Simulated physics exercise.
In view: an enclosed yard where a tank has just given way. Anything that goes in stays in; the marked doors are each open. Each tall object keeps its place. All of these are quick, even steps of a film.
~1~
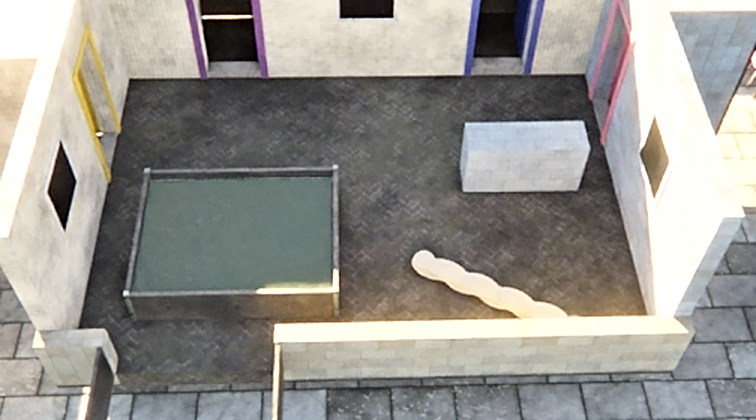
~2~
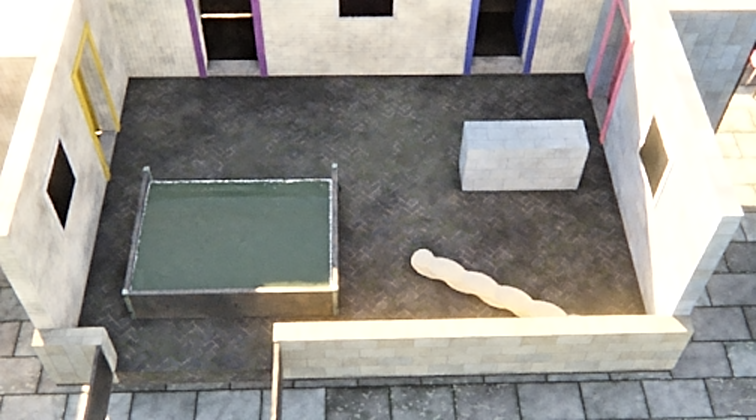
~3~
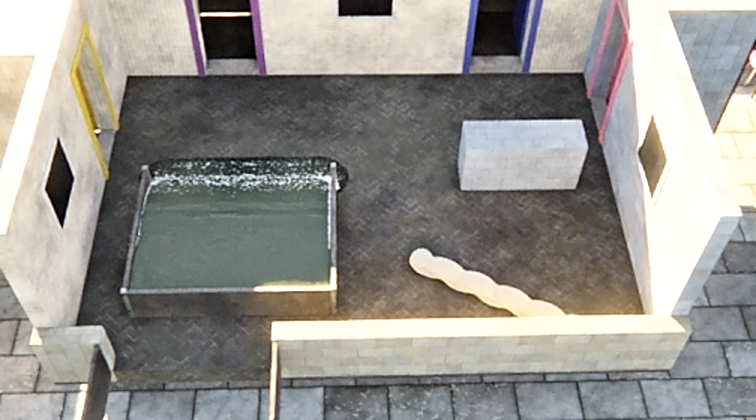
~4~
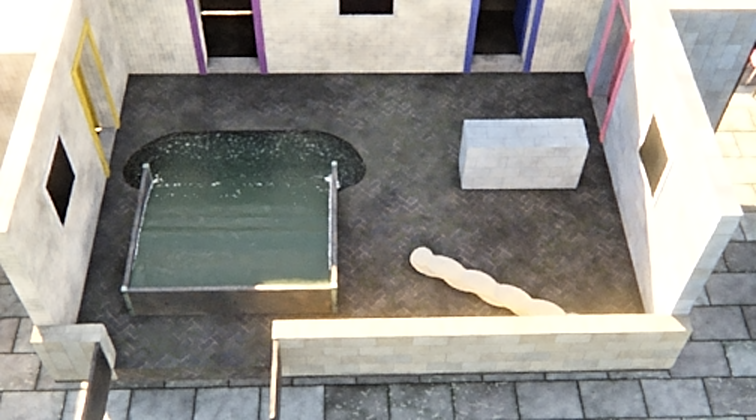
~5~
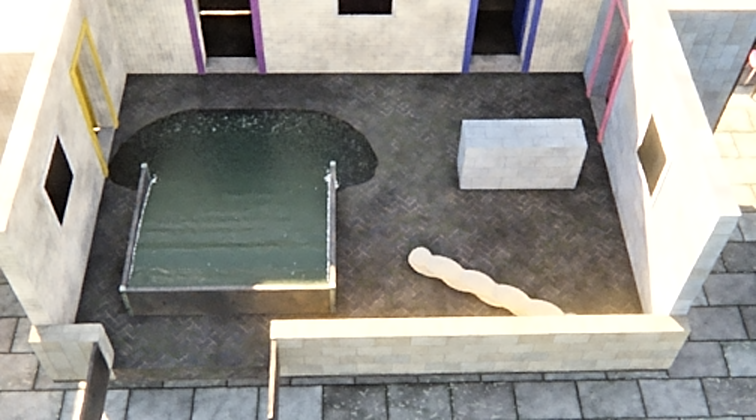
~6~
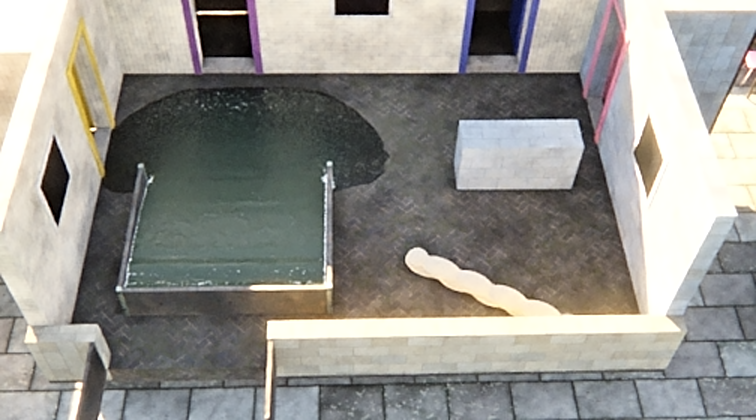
In a walled yard with coloured doorways, greenish water sat still in a low tank until its far side opened, and the water poured out and spread across the dark paving in a widening pool.
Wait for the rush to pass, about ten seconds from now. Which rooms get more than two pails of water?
My prediction: The blue door keeps inside the allowance there. The pink door exceeds the allowance there. The yellow door exceeds the allowance there. The purple door exceeds the allowance there.
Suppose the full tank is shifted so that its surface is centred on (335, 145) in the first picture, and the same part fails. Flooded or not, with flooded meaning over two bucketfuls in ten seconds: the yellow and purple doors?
Lab note - yellow breaks the limit, purple breaks the limit.
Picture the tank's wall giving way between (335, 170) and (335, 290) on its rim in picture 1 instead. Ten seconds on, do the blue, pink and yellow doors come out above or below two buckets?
Taking each in turn, the blue falls below the limit, the pink overflows, the yellow falls below the limit.
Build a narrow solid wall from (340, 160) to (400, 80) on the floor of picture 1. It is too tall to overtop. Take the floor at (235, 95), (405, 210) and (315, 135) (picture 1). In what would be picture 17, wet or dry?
Taking the points in turn, they are inundated, high and dry and inundated.
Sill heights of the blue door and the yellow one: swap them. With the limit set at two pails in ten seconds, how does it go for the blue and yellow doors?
The blue door runs over, the yellow door stays within.
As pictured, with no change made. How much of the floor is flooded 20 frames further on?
The answer is around 50 per cent.
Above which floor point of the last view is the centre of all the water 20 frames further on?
The water centres close to (273, 139).
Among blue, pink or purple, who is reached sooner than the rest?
The purple-painted one.
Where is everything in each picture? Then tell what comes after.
In the first frame, still water in the tank at (238, 231).
In the second frame, water pours out on the tank's far side and has run to a hidden place.
In the third frame, the front is at a hidden place, out from the gap on the tank's far side.
In the fourth frame, water pours out on the tank's far side and has run to (139, 159).
In the fifth frame, the front is at (137, 139), out from the gap on the tank's far side.
In the sixth frame, water pours out on the tank's far side and has run to (326, 98).
A moment on, water covers 35 % of the floor; the blue door not reached, the pink door not reached, the yellow door wet at the sill, nothing in, the purple door over two buckets in.
Next, water covers 35 % of the floor; the blue door not reached, the pink door not reached, the yellow door under two buckets in, the purple door far over two buckets in.
Then, water covers 50 % of the floor; the blue door wet at the sill, nothing in, the pink door under two buckets in, the yellow door over two buckets in, the purple door far over two buckets in.
Later, water covers 75 % of the floor; the blue door wet at the sill, nothing in, the pink door far over two buckets in, the yellow door over two buckets in, the purple door far over two buckets in.
In the end, water covers 90 % of the floor; the blue door wet at the sill, nothing in, the pink door far over two buckets in, the yellow door far over two buckets in, the purple door far over two buckets in.
